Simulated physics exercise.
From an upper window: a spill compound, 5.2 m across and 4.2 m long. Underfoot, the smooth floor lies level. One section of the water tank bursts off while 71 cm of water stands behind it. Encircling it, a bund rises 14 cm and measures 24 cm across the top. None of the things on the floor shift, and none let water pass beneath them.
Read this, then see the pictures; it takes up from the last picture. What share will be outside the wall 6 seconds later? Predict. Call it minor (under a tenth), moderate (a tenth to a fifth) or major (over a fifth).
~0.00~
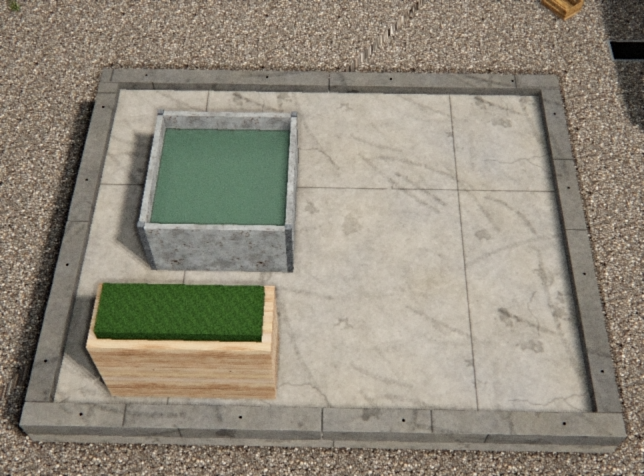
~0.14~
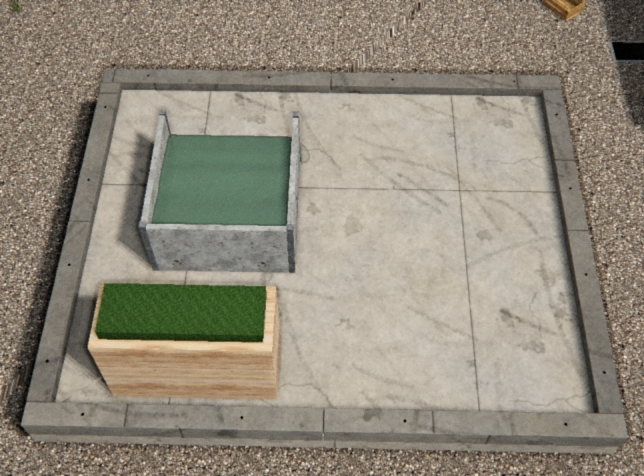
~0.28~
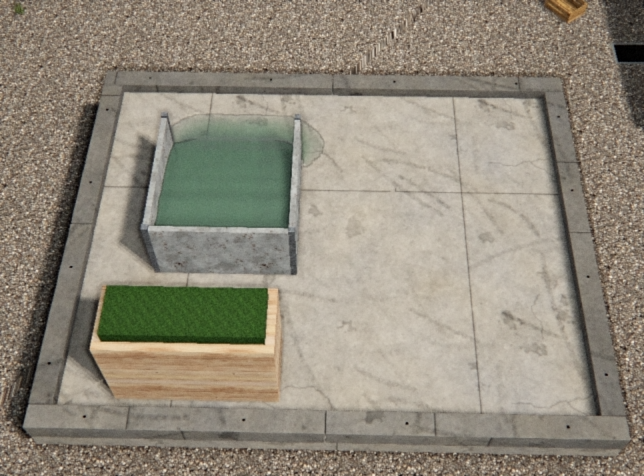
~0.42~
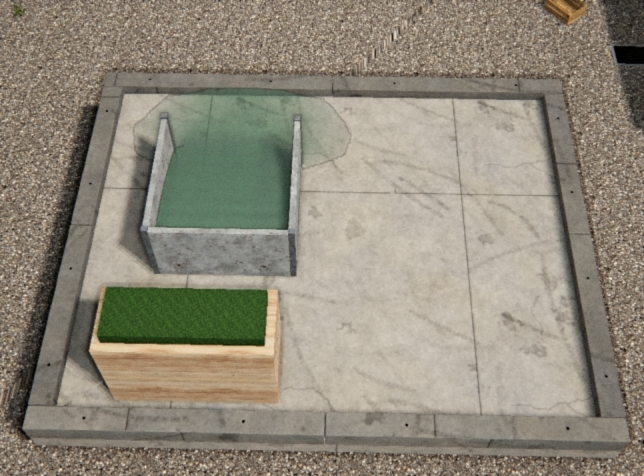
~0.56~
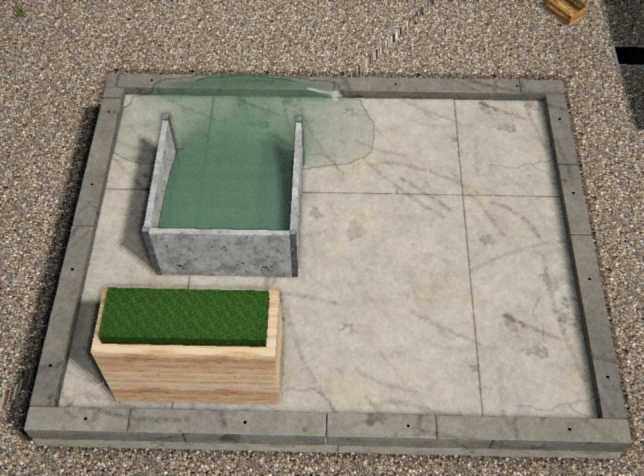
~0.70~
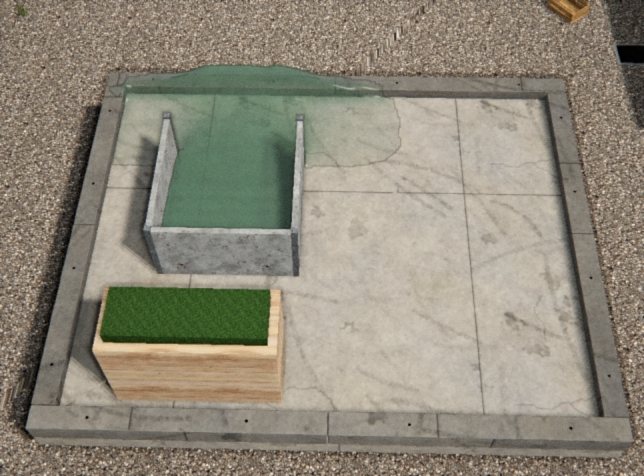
Major.
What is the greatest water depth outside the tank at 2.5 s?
25 cm or so.
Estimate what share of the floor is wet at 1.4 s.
Around 25 per cent.
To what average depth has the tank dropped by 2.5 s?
12 cm.
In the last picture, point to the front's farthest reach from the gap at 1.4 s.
I'd put it near pixel (533, 102) of the last picture.
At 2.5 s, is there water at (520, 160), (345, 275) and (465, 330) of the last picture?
Going through the three points: Awash, then not yet touched, then not yet touched.
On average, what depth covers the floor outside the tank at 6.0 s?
Depth: ~ 4 cm.
After 1.1 s water covers 20 % of the floor and is deepest (35 cm) near (128, 96); 12 % is over the wall.
After 1.4 s water covers 25 % of the floor and is deepest (31 cm) near (128, 96); 22 % is over the wall.
After 2.5 s water covers 35 % of the floor and is deepest (25 cm) near (128, 96); 41 % is over the wall.
After 4.0 s water covers 50 % of the floor and is deepest (14 cm) near (61, 409); 44 % is over the wall.
After 6.0 s water covers 65 % of the floor and is deepest (13 cm) near (61, 409); 44 % is over the wall.
